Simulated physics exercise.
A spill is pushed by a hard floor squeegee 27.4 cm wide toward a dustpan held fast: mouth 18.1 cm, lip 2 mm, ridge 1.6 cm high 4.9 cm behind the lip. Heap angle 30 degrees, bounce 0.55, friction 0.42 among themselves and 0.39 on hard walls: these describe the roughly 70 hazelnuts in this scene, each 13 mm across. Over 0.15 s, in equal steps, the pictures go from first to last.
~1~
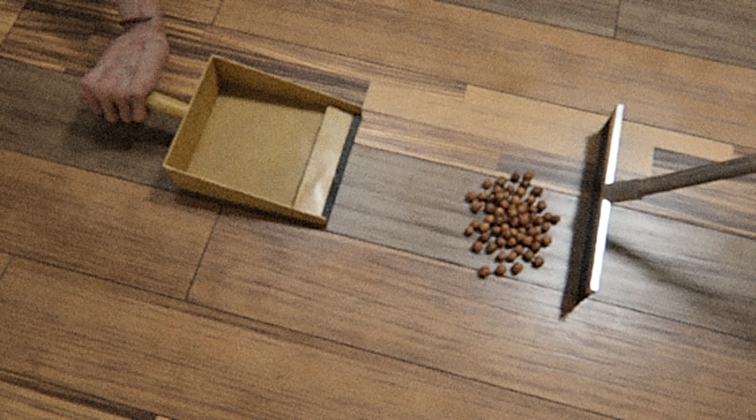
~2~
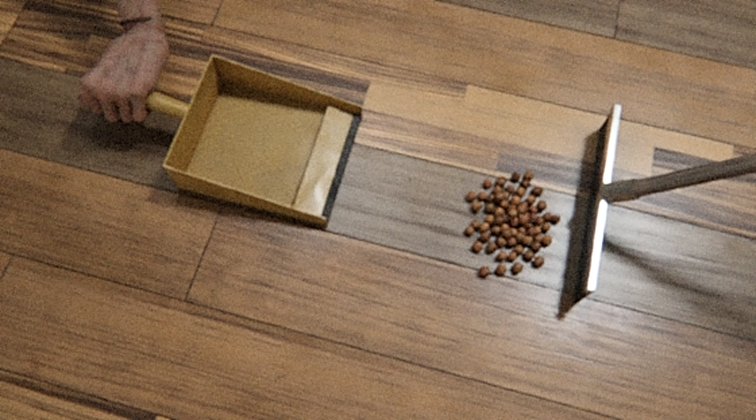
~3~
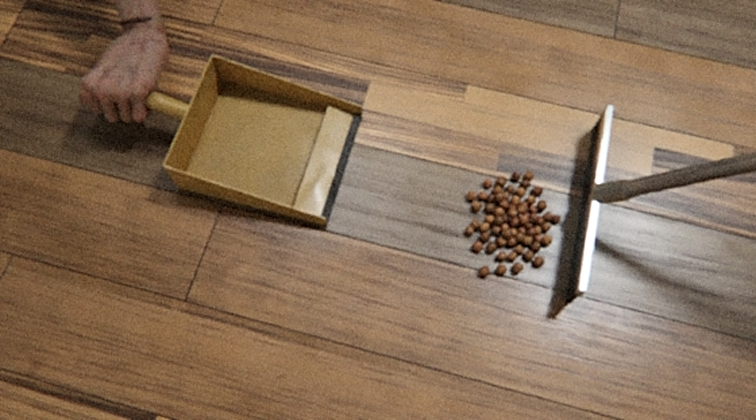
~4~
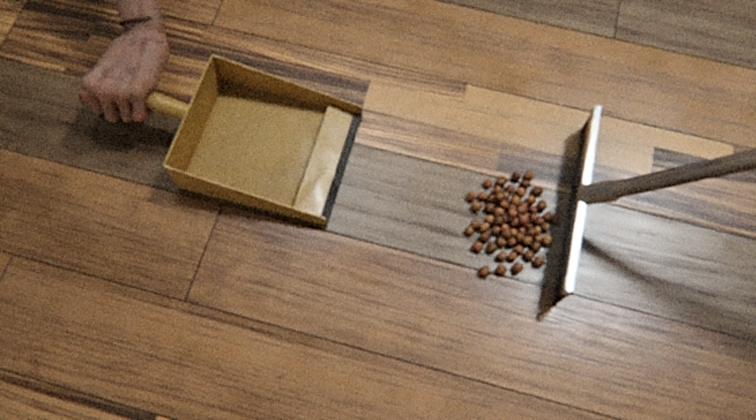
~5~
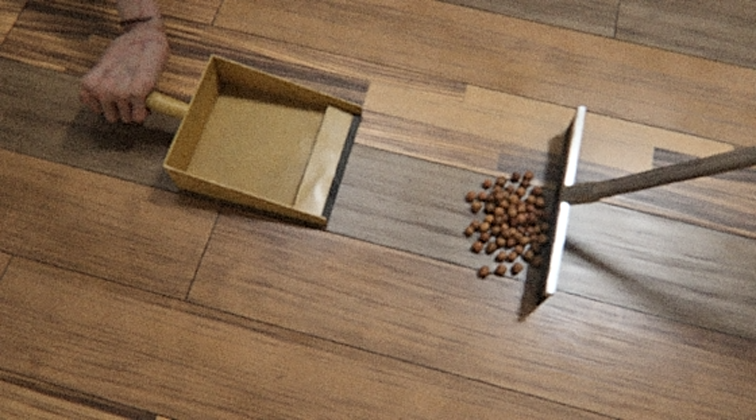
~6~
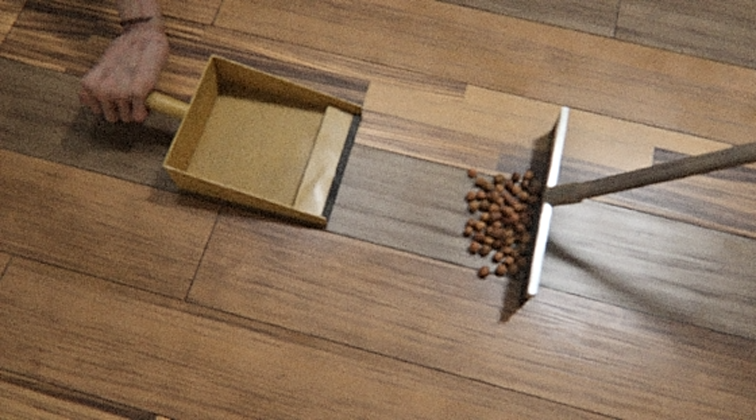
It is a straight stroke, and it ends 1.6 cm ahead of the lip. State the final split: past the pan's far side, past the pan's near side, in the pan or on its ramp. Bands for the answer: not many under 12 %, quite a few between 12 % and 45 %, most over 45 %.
Past the pan's far side: Not many; past the pan's near side: Quite a few; in the pan or on its ramp: Quite a few.
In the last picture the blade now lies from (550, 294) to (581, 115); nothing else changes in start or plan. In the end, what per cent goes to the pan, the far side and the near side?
Pan: 30, far side: 0, near side: 35.
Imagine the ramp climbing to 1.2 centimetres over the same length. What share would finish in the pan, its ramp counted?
30 %.
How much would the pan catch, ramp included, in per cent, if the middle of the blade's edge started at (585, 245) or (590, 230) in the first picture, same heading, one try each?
20 and 30 per cent, roughly.
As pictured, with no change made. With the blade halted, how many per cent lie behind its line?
I'd put it near 5 in a hundred.
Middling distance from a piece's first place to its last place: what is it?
I'd say near 28 cm.
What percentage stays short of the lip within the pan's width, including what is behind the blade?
That comes to near 30 percent.
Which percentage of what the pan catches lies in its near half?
I'd put it at around 60 per cent.
Then, 0.20 s after the last picture, middle of the blade 14 cm from the lip; 0 % over the lip, far side 0 %, near side 20 %.
Then, 0.32 s after the last picture, middle of the blade 6 cm from the lip; 0 % over the lip, far side 5 %, near side 30 %.
Then, 0.58 s after the last picture, middle of the blade 2 cm from the lip; 40 % over the lip, far side 5 %, near side 35 %.
In the end, far side 5 %, near side 35 %, pan 30 %, in front of the lip or behind the blade 30 %.
